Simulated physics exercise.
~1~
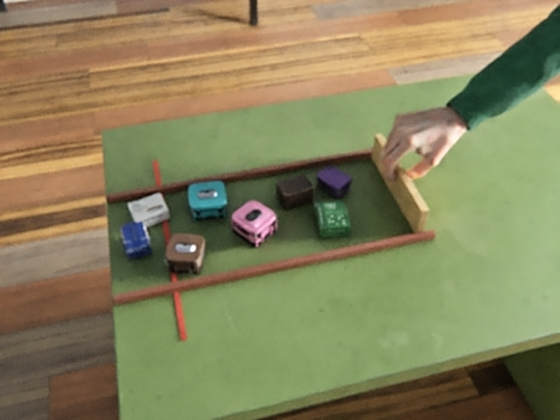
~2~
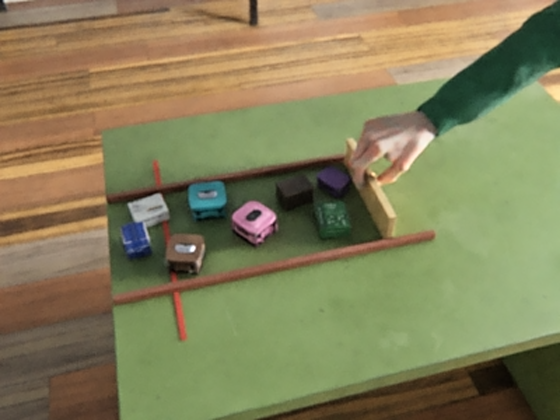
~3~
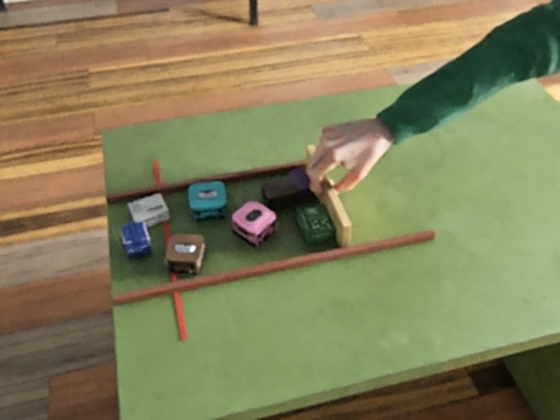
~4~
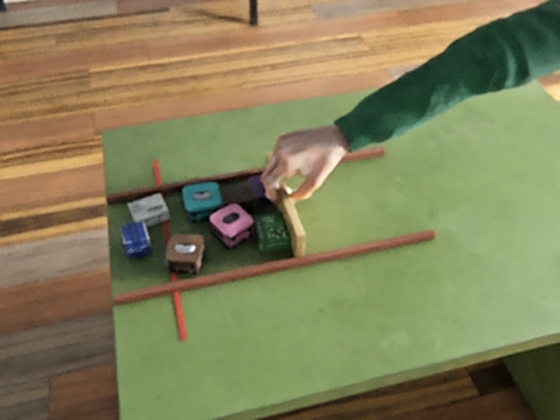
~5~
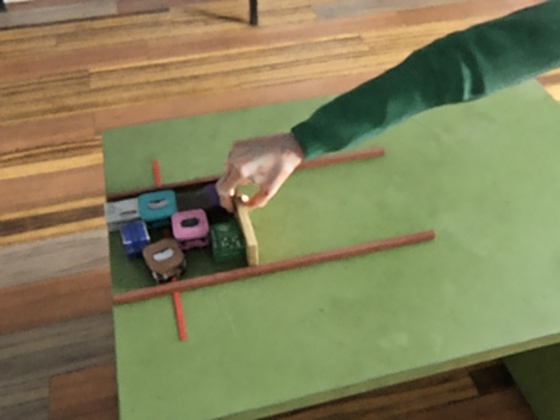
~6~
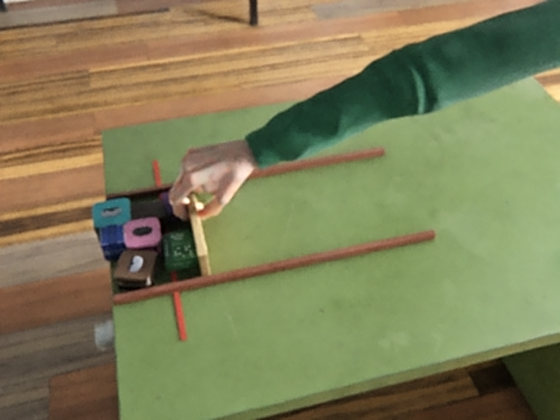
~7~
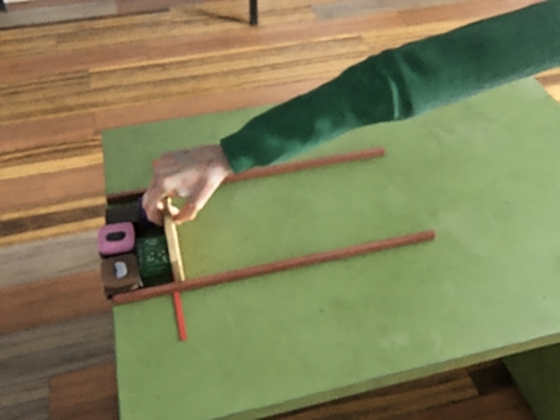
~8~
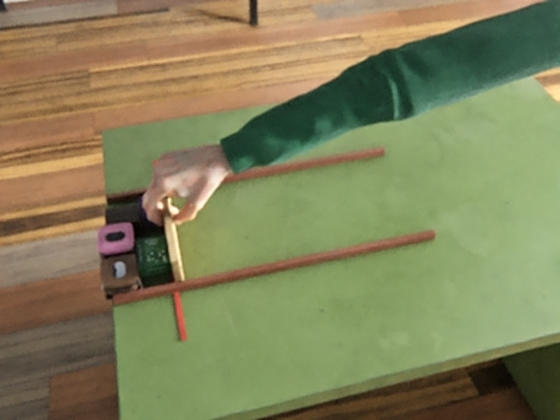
On a green tabletop, a hand slid a wooden board left between two rails, bunching up the small colourful cases and boxes until the white, blue and turquoise ones went off the edge, then stopped at the red tape with the others still crowded there.
